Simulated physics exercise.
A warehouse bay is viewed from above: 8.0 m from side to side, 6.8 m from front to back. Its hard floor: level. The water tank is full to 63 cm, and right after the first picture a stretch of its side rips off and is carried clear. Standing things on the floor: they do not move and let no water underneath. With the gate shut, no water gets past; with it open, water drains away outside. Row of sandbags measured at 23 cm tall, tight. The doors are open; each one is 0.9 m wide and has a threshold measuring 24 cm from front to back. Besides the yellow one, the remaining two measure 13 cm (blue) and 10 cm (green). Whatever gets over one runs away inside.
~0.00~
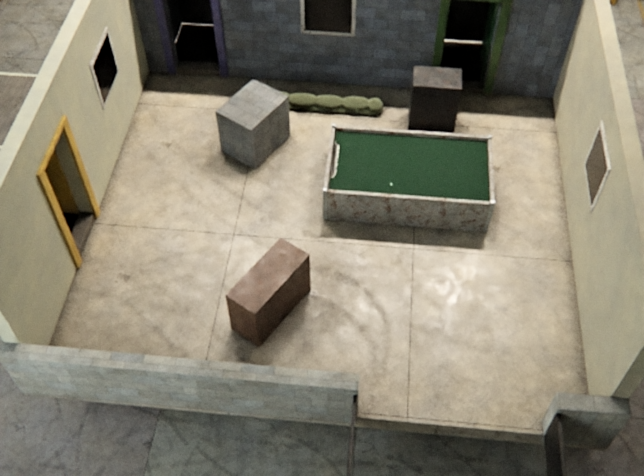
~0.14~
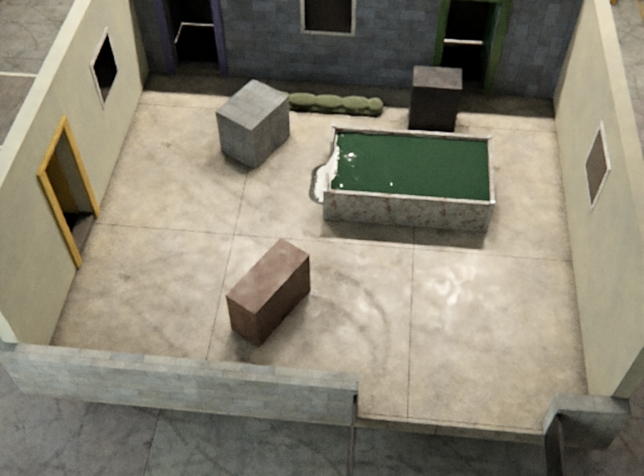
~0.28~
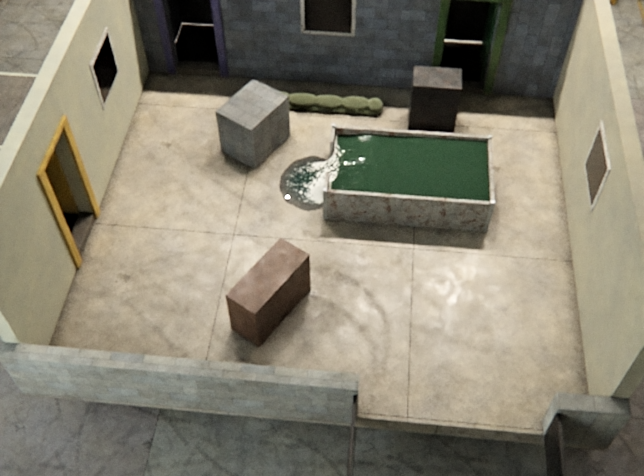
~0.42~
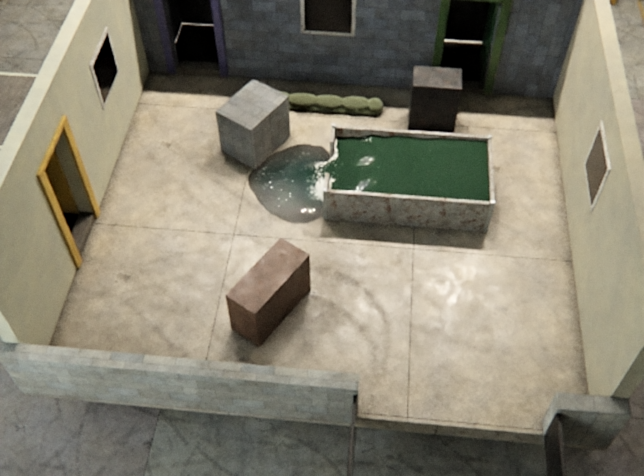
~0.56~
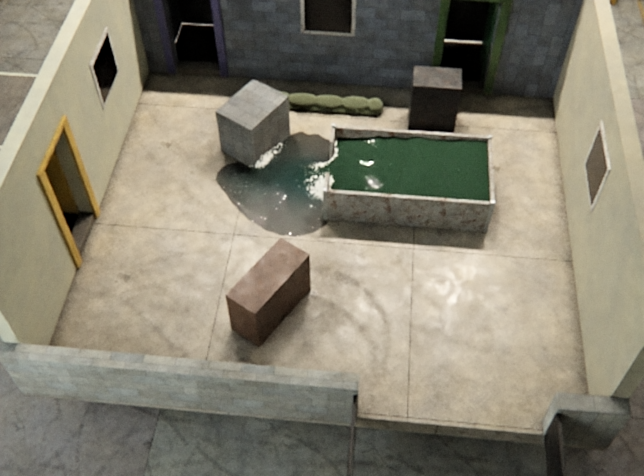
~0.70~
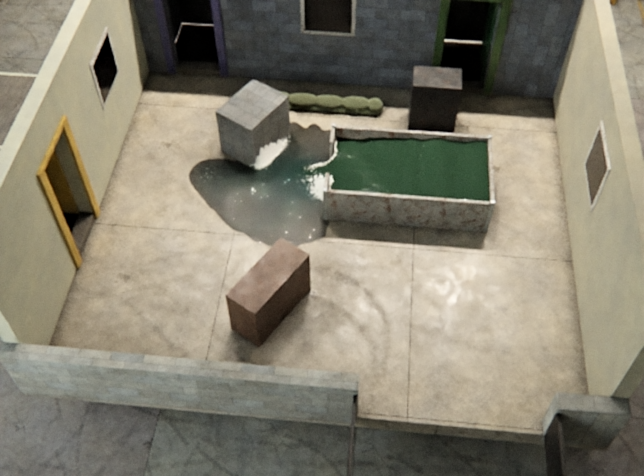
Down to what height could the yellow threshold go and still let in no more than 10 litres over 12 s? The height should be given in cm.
I would say down to about 17 cm.
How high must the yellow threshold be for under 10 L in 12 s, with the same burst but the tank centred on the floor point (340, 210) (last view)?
17 cm, give or take.
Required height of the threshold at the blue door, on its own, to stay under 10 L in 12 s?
Blue - roughly 6.0 cm.
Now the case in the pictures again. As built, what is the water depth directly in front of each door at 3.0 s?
Blue door: 0 cm; green door: 0 cm; yellow door: 21 cm.
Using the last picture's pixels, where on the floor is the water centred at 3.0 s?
The water is centred near (316, 197).
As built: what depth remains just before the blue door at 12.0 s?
The depth there is around 5.0 cm.
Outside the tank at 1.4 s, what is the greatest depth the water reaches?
Around 36 centimetres.
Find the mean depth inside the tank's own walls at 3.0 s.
I'd put it near 36 cm.
After 1.4 s water covers 15 % of the floor, deepest (36 cm) near (324, 182); it has not reached the yellow door.
After 3.0 s water covers 35 % of the floor, deepest (26 cm) near (267, 163); 21 cm at the yellow door, 9 litres in over its 15 cm threshold.
After 12.0 s water covers 95 % of the floor, deepest (9 cm) near (267, 163); 8 cm at the yellow door, 18 litres in over its 15 cm threshold.
At the yellow door as built, the water arrived by 1.8 s and peaked near 21 cm at 2.6 s.
Run again over the same 12 s with other heights there, 25 litres in over 14 cm, 2 litres over 19 cm. The limit of 10 litres is kept from about 17 cm up.
